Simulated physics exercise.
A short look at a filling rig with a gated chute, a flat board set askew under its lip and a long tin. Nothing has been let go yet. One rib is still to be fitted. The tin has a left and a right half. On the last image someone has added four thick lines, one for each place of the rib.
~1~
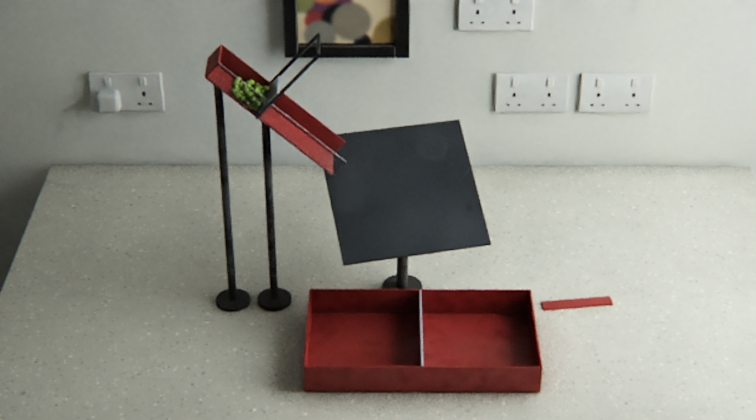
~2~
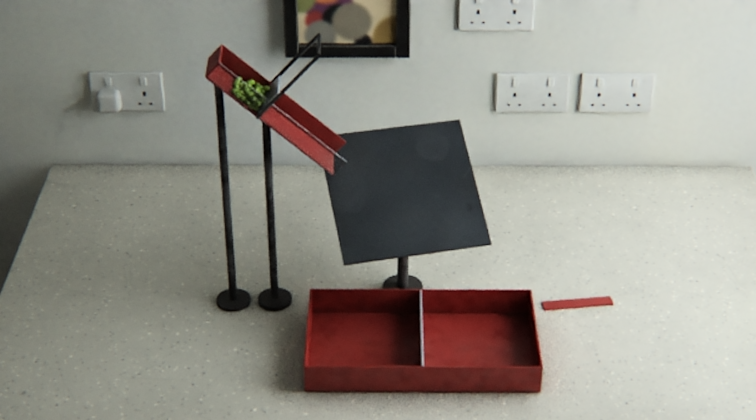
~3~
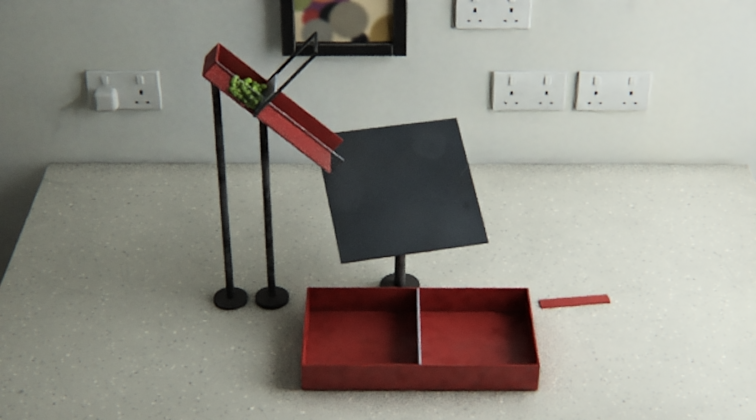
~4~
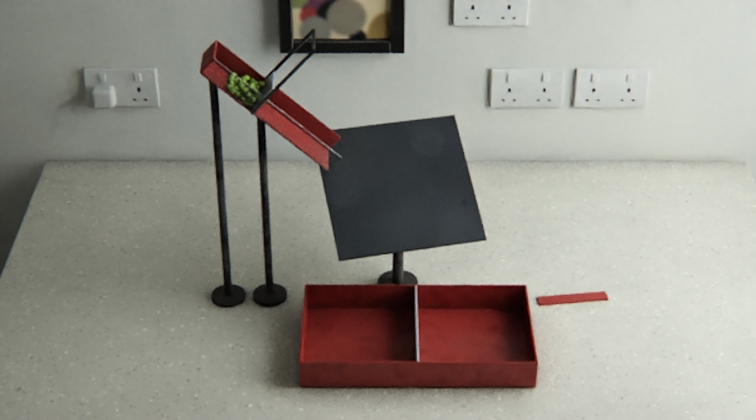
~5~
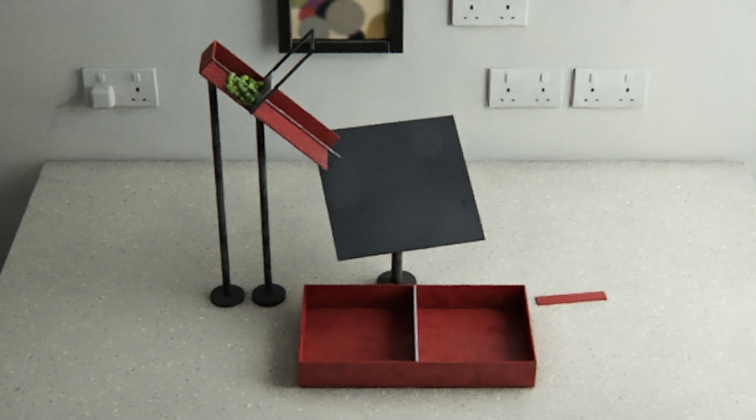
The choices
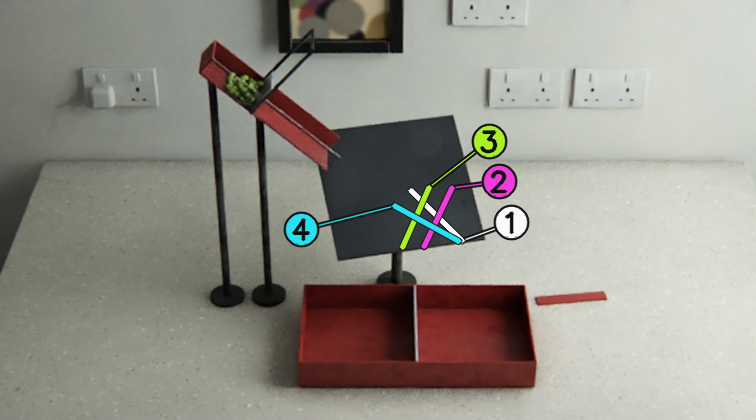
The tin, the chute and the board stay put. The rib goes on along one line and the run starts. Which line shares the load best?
2 is best.
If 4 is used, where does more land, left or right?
The right half.
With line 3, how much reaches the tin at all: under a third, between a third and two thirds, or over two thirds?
Line 3 gives over two thirds.
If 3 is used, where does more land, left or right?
More lands on the left.
On the marked copy, line 1 from (411, 190) to (462, 240); line 2 from (452, 187) to (424, 246); line 3 from (429, 187) to (402, 247); line 4 from (394, 205) to (458, 241).
Choosing 1, of what is caught, about a quarter in the left half, most in the right.
Choosing 2, of what is caught, about half in the left half, about half in the right.
Choosing 3, of what is caught, most in the left half, a small part in the right.
Choosing 4, of what is caught, about a quarter in the left half, most in the right.
